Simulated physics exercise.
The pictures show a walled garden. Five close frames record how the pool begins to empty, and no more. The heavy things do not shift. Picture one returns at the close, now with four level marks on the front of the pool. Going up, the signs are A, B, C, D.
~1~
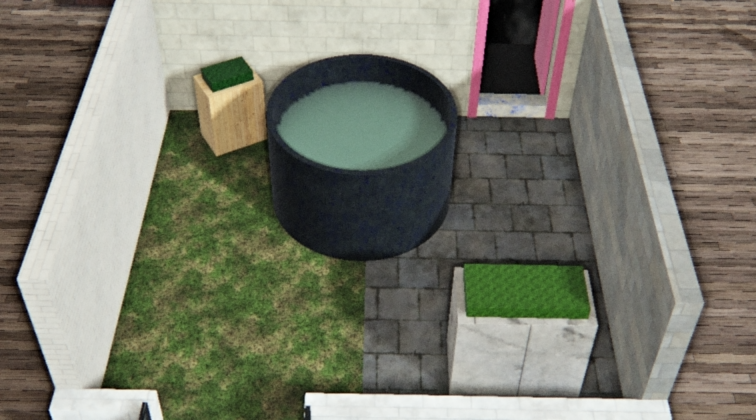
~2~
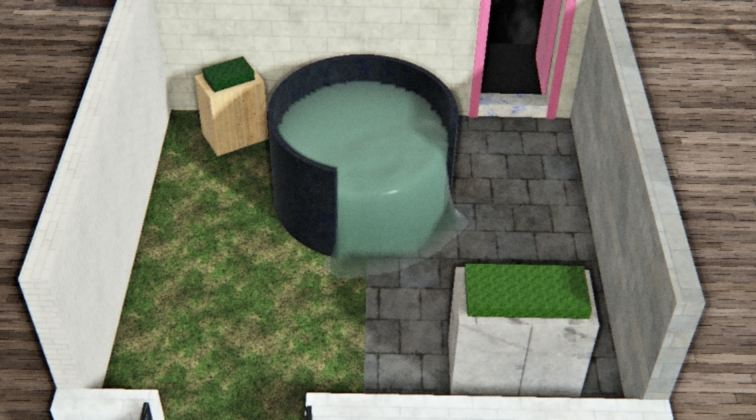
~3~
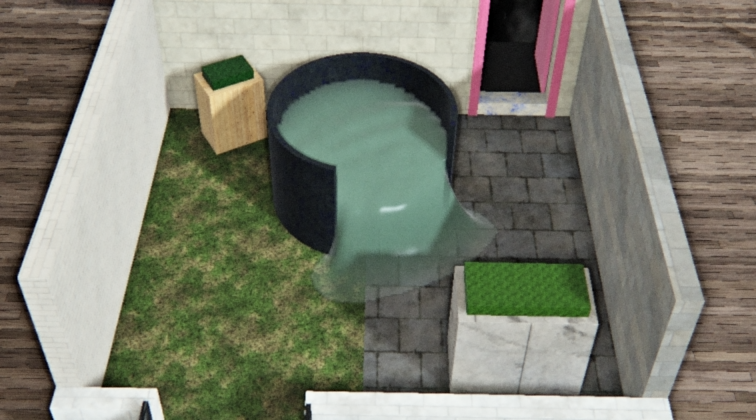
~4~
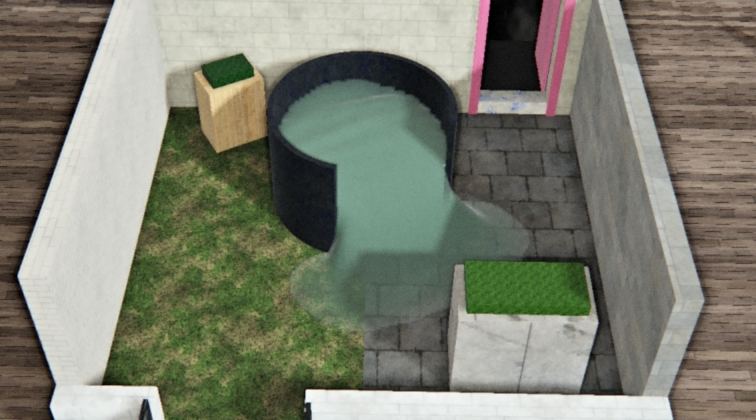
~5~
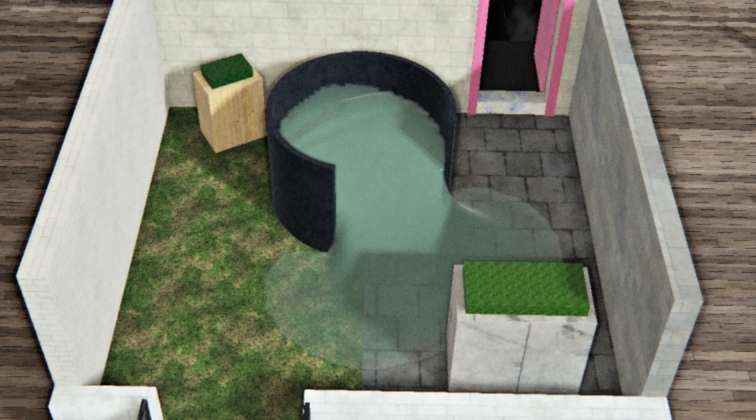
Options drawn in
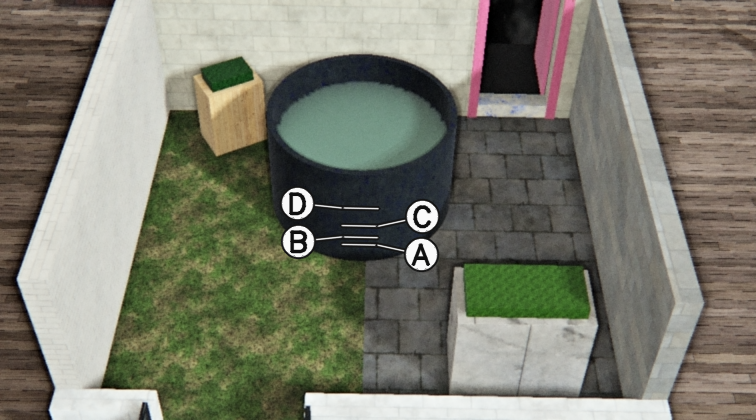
A large round dark-blue pool full of pale green water stands at the back of a white-walled garden, seen from high above by a still camera. Grass lies left beside a wooden planter, grey paving right below a pink doorway, and a pale green-topped block stands front right. The pool's front section disappears, and water pours through the gap, spreading forward over grass and paving around the block.
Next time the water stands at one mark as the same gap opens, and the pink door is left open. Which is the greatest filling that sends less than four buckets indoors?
The answer is mark D.
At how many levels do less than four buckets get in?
All four.
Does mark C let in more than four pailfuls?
No, not at all.
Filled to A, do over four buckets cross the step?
No, not at all.
On the marked copy, A at (359, 244); B at (359, 237); C at (359, 225); D at (360, 208); from the bottom up A, B, C, D.
If A is chosen, nothing gets over.
If B is chosen, nothing gets over.
If C is chosen, nothing gets over.
If D is chosen, a bucket or two gets in.
